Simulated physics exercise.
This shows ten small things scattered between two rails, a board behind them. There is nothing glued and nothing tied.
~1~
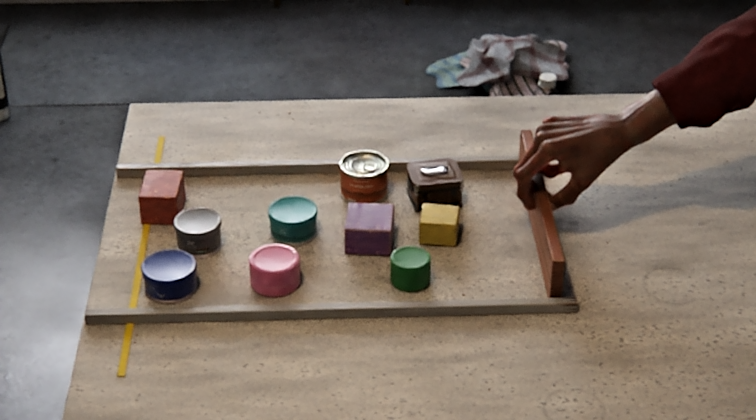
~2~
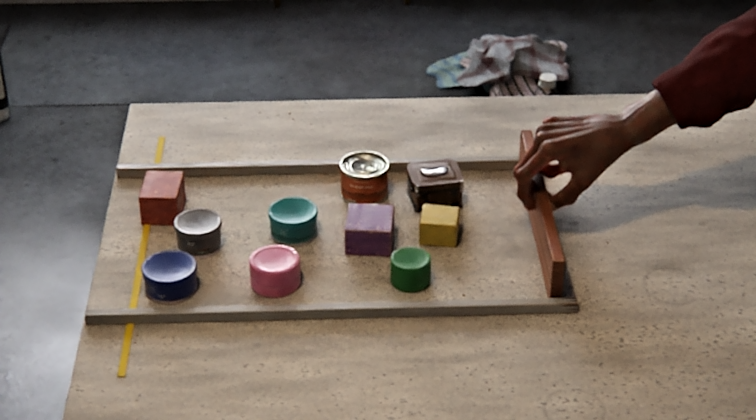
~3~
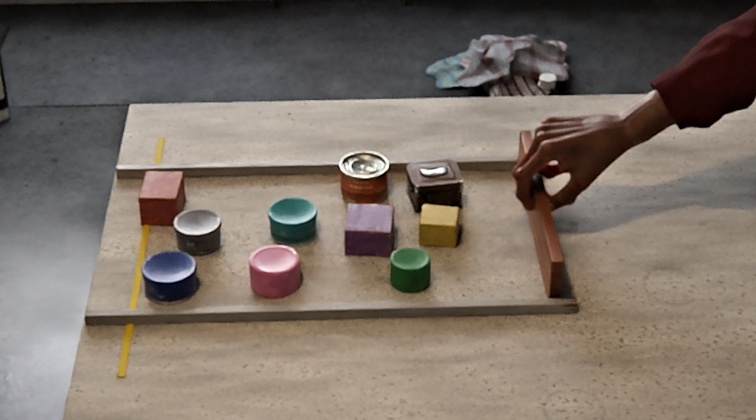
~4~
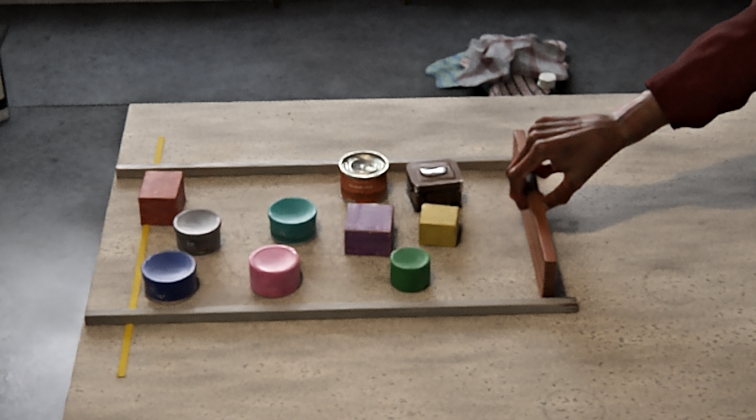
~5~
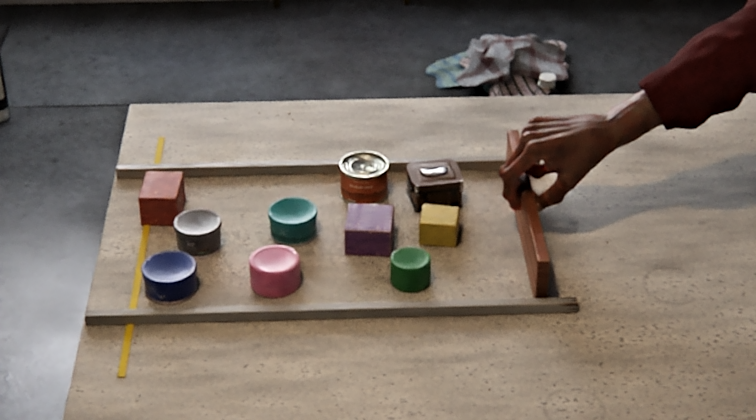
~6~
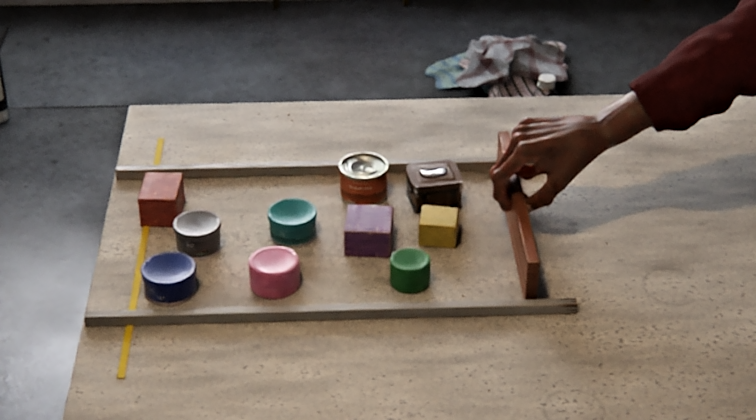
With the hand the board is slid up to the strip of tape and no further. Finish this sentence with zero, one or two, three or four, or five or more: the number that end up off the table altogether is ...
The number that end up off the table altogether is five or more.
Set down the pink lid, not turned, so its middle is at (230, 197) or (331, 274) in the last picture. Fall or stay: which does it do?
In the two tries the pink lid ends up below and ends up below, in that order.
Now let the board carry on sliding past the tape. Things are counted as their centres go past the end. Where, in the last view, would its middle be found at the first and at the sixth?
Pixels, in order: Around (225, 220), around (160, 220).
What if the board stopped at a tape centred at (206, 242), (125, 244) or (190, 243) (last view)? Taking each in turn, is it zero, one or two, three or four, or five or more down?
Place by place: One to two, then 5 or more, then three to four.
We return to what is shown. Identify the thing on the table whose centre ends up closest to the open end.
It's the brown case.
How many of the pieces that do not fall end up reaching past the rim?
So the number is 1.
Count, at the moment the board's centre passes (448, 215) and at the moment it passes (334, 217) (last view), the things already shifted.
First 2, then 8.
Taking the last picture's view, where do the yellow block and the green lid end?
Close to (124, 235); the other close to (117, 271).
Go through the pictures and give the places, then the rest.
Red block (162, 197); blue tin (170, 277); grey pot (198, 233); board (540, 211); tape (144, 242), in the first frame.
Blue tin (170, 277); board (540, 212), in the second frame.
Grey pot (198, 234); orange tin (364, 179), in the third frame.
Red block (162, 198); pink lid (275, 271), in the fourth frame.
Blue tin (170, 278); green lid (410, 269), in the fifth frame.
Red block (162, 200); blue tin (170, 279); grey pot (198, 235); board (517, 213); tape (143, 243), in the sixth frame.
Soon after, none off yet; red block at rest near (162, 200); blue tin at rest near (170, 279); grey pot at rest near (198, 235).
Then, none off yet; red block at rest near (162, 200); blue tin at rest near (170, 279); grey pot moved about its own width near (156, 243).
Further on, none off yet; red block tipped a little near (92, 197); blue tin moved about its own width near (96, 288); grey pot moved well along near (94, 253).
At rest, the number that fall off is five or more; fallen, purple block, orange tin, turquoise tin, pink lid, grey pot, blue tin and red block.
